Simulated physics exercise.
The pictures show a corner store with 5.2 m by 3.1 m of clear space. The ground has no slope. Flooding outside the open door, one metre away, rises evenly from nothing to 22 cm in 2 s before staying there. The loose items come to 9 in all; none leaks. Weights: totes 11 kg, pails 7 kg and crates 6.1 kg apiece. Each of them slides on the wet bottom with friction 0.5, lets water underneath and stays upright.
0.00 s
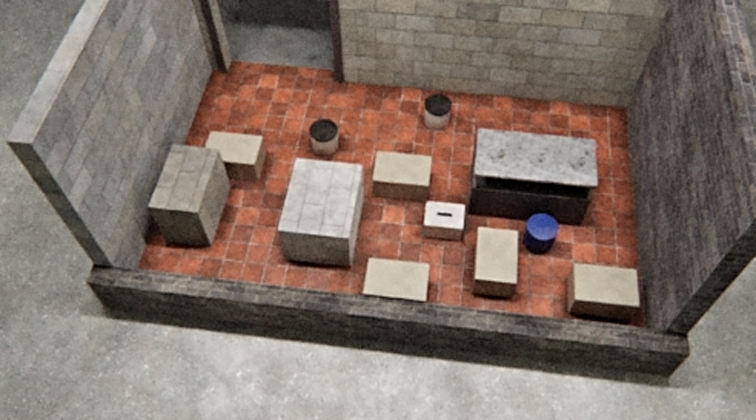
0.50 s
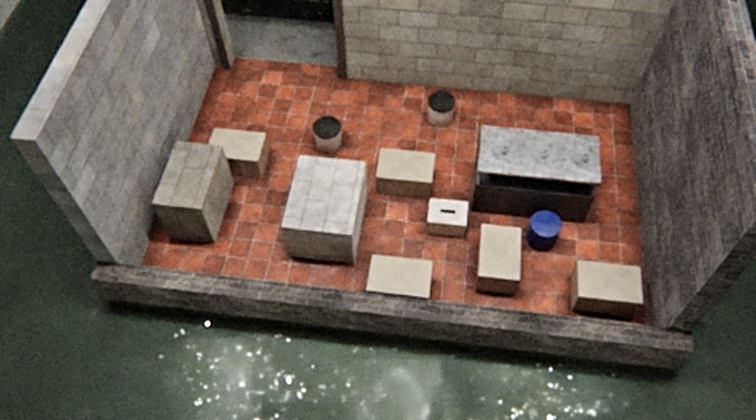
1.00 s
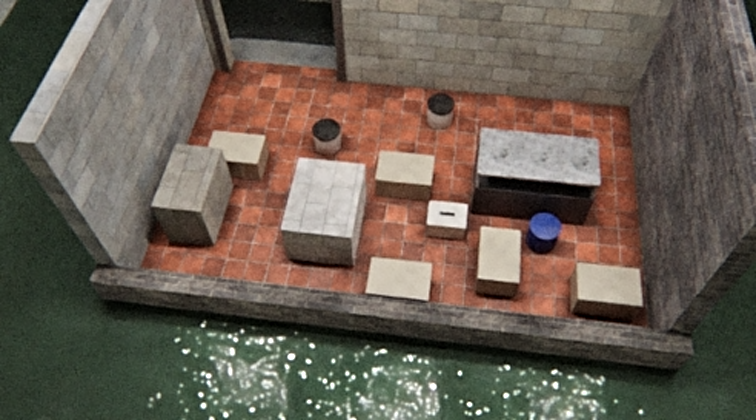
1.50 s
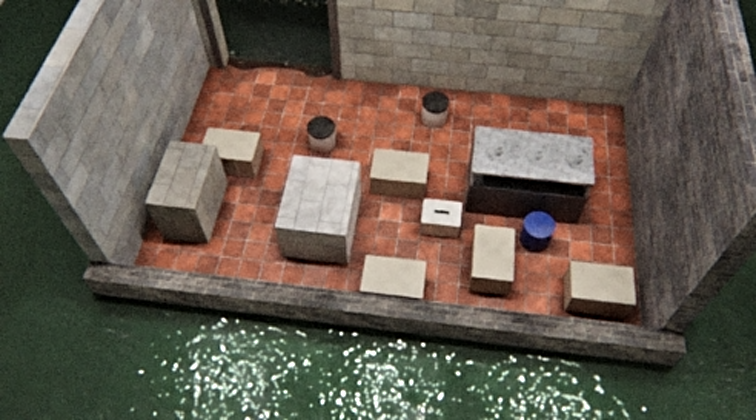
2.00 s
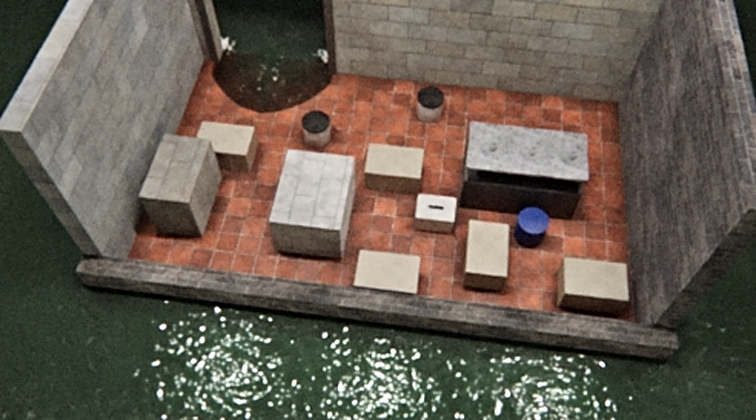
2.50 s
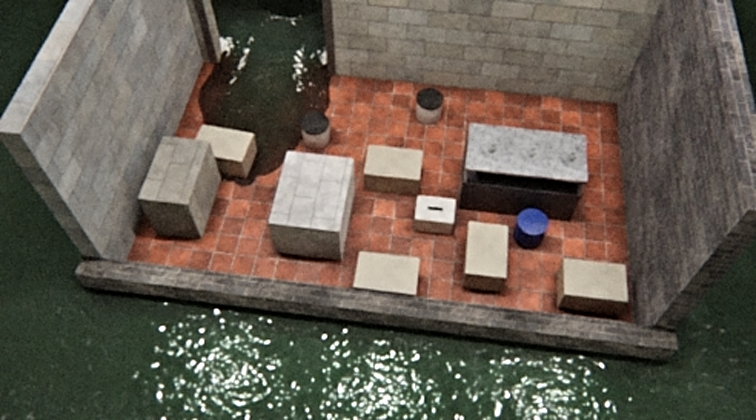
Dark green water surrounds a walled room and spreads through the doorway across the red tiles.
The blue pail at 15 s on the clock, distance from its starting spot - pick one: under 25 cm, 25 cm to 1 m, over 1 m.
25 cm to 1 m.
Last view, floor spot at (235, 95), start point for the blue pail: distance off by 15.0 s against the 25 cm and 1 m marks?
Answer: It covers a big distance.
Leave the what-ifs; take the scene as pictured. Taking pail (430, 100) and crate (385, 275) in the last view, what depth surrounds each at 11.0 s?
Roughly 17 and 13 cm.
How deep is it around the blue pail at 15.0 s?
I'd put it at about 15 cm.
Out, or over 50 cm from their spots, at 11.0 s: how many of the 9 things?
At that time I count 7.
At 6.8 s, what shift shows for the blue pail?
Displacement near 0 cm.
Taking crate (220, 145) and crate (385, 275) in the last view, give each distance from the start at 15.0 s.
They've ended up 150 cm and 200 cm away, in that order.
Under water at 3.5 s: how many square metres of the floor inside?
At that time the wet patch spans about 5.5 m2.
After 3.5 s the blue pail is near (533, 222), 0.0 m from its start, aground; 1 afloat.
After 6.8 s the blue pail is near (533, 221), 0.0 m from its start, aground; 2 afloat.
After 11.0 s the blue pail is near (533, 215), 0.1 m from its start, afloat; 8 afloat.
After 15.0 s the blue pail is near (459, 222), 0.8 m from its start, afloat; 9 afloat.
